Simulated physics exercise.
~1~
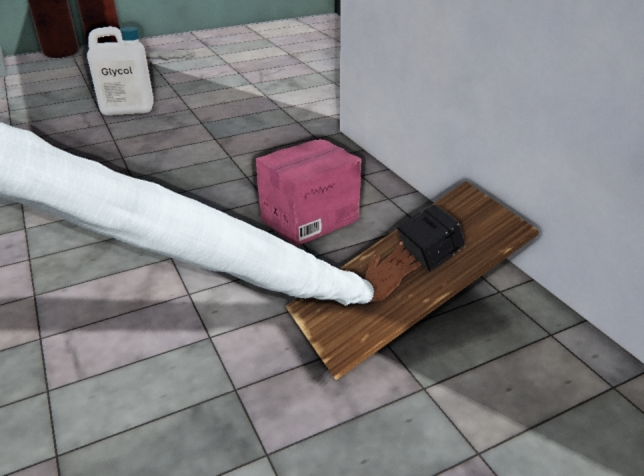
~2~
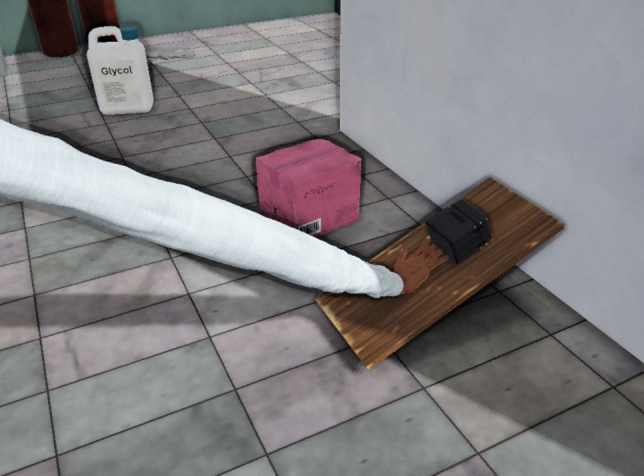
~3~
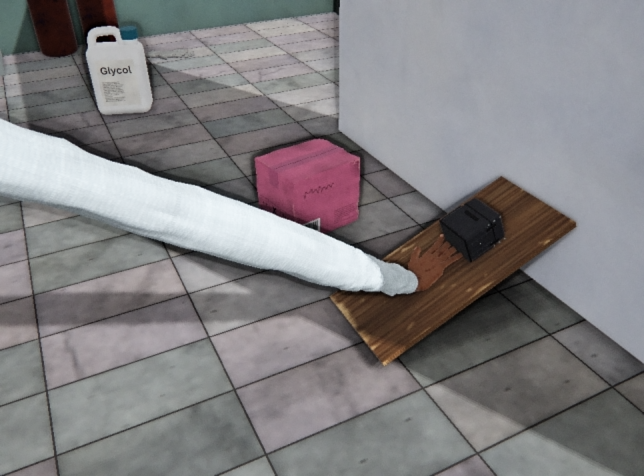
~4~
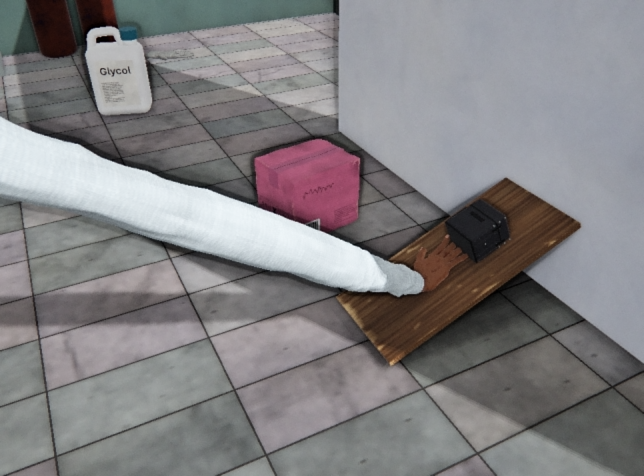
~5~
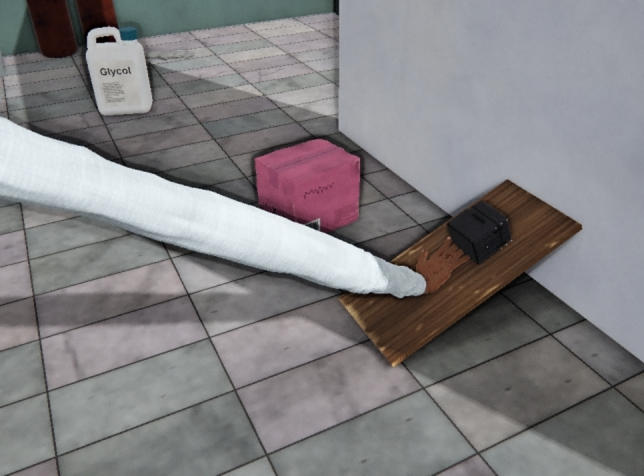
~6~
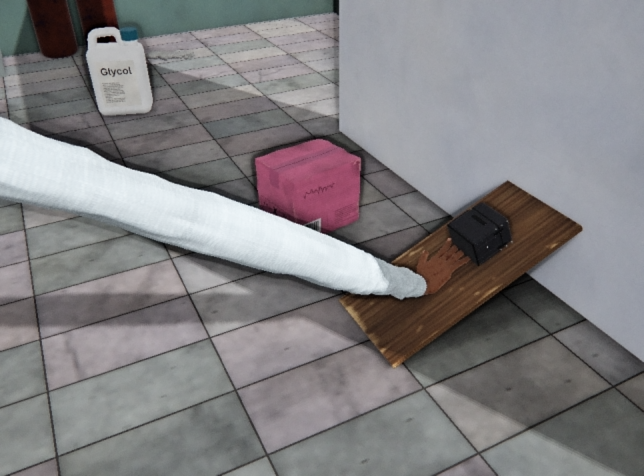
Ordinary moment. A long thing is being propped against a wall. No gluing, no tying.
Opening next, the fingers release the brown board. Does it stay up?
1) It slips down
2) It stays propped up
The answer is 1.
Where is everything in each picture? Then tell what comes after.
On its way; brown board (407, 272); pink box (309, 190), in the first frame.
On its way; brown board (434, 265); pink box (309, 190), in the second frame.
On its way; brown board (448, 263); pink box (308, 190), in the third frame.
On its way; brown board (453, 264); pink box (308, 190), in the fourth frame.
Leant on the wall, still held; brown board (455, 265); pink box (308, 190), in the fifth frame.
Leant on the wall, still held; brown board (456, 267); pink box (309, 190), in the sixth frame.
Then, 0.30 s on from there, brown board leaning 22° more than when let go near (444, 302).
Then, 0.50 s on from there, brown board leaning 23° more than when let go near (443, 304).
In the end, moved from the start, brown board; pink box unmoved. At the end, from the last picture's camera, brown board near (444, 303). The board slides down.
